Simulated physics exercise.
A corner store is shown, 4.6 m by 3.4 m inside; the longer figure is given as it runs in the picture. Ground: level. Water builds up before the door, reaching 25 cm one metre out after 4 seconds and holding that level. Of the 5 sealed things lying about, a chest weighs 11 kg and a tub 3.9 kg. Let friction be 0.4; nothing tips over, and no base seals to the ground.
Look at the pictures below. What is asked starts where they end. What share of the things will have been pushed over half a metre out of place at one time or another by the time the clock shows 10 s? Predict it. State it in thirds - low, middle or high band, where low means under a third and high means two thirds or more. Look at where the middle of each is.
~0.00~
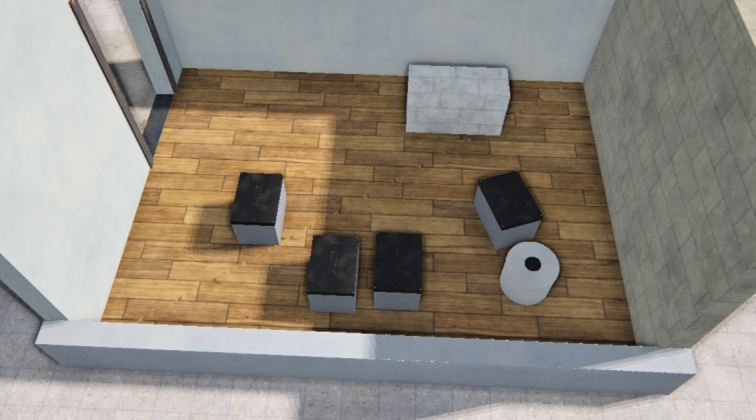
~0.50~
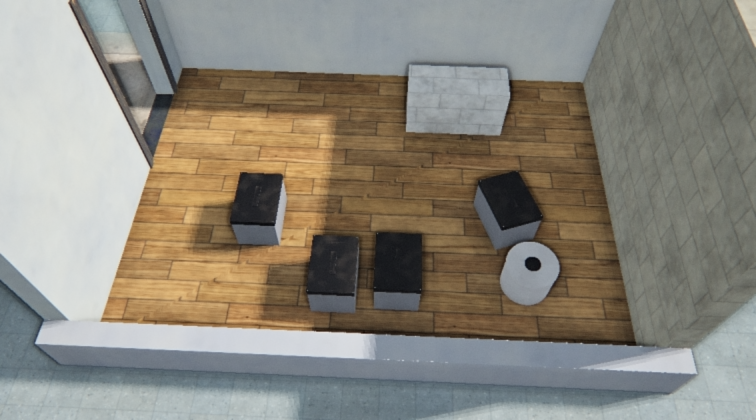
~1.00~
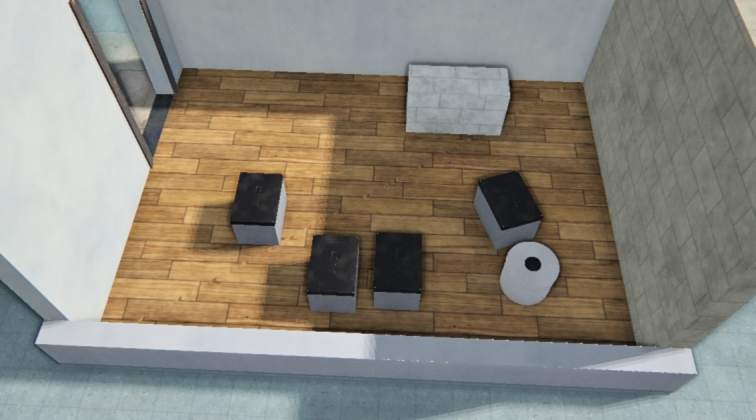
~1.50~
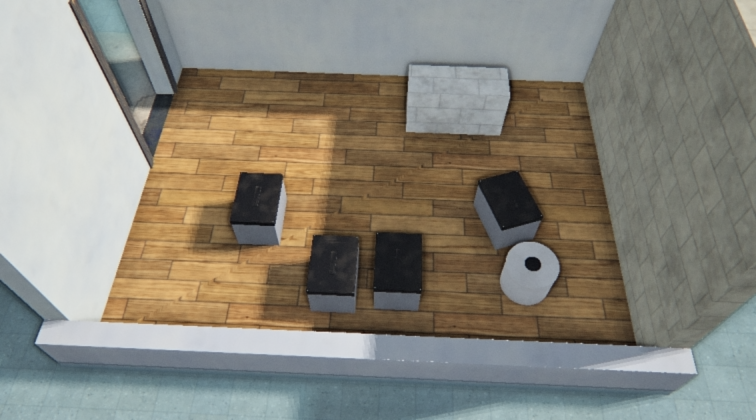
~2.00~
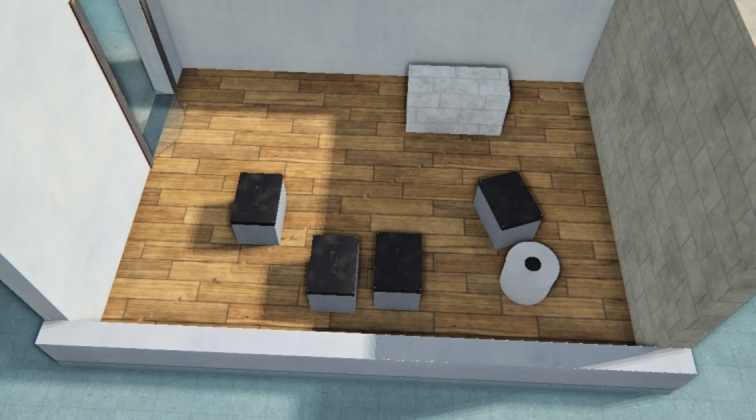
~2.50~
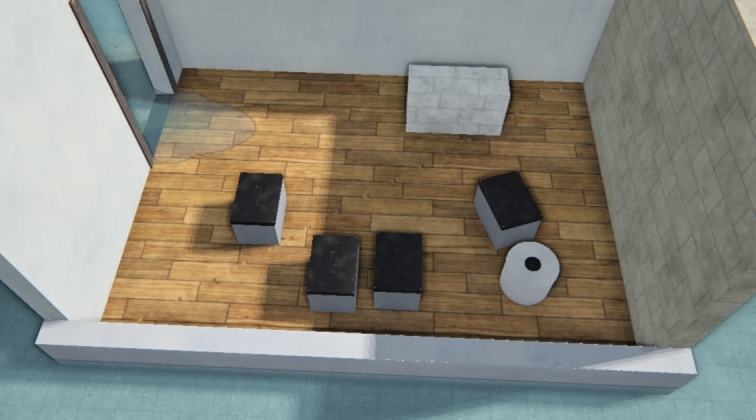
Middle band.
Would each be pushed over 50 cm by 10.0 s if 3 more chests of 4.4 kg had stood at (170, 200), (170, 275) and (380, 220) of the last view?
Note, in order of listing: Stays below the threshold, stays below the threshold, crosses the threshold.
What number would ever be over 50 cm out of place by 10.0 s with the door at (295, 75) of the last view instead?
Result: 5.
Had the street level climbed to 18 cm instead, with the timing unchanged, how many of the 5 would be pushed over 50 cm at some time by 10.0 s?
Count under that change: 2.
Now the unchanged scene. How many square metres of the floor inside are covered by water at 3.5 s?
Around 3.5 m2 of it.
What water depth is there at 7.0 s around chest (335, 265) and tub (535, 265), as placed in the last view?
First about 1 cm, second about 3 cm.
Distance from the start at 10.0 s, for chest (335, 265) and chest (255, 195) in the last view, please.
Shifts: 0 cm / 50 cm.
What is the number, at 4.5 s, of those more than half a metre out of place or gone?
That would be 0.
After 3.5 s 0 of 5 are over 50 cm from their spots; 0 afloat.
After 4.5 s 0 of 5 are over 50 cm from their spots; 0 afloat.
After 7.0 s 2 of 5 are over 50 cm from their spots; 1 afloat.
After 10.0 s 3 of 5 are over 50 cm from their spots, and 3 have been at some point; 3 afloat.
